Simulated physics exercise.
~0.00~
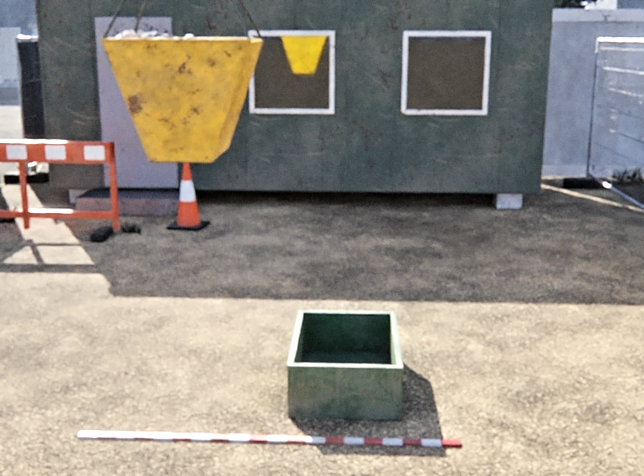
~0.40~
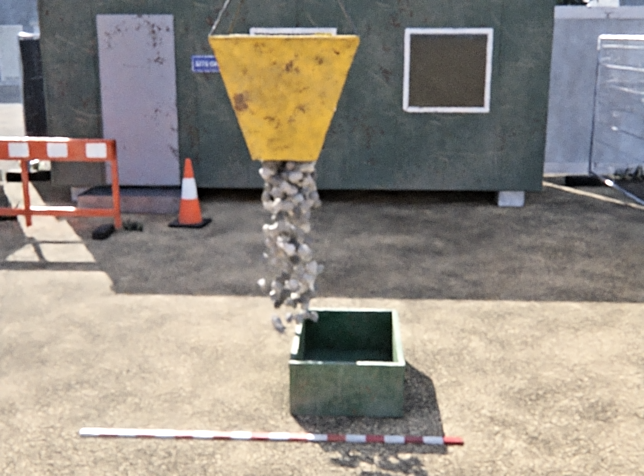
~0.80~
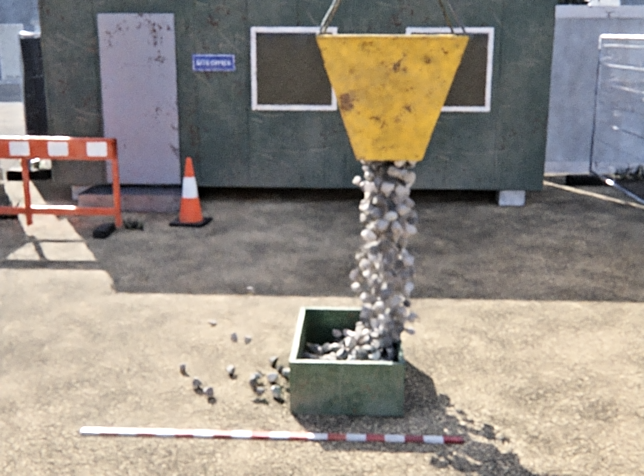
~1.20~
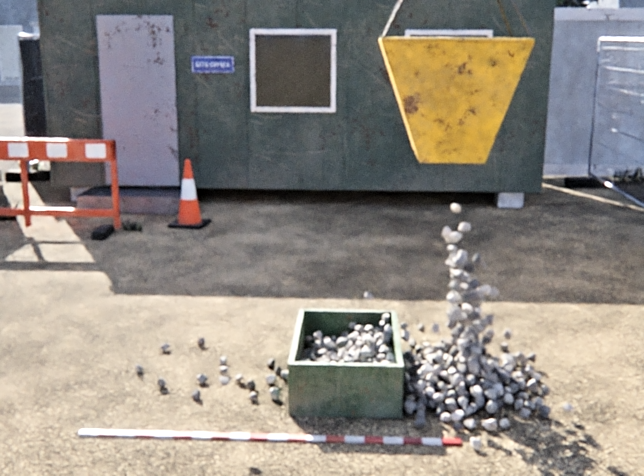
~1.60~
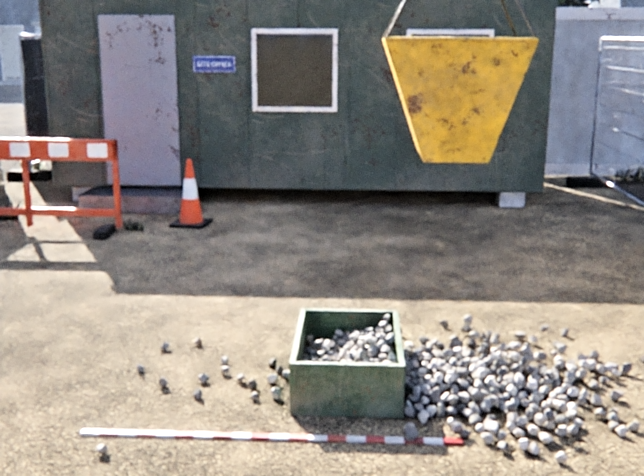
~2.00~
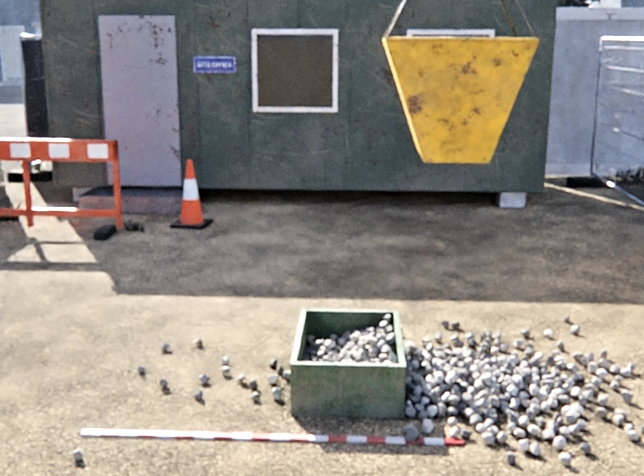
Yellow skip moving right and pouring grey stones over a green bin, part-filling it and leaving a wide heap spread to its right.
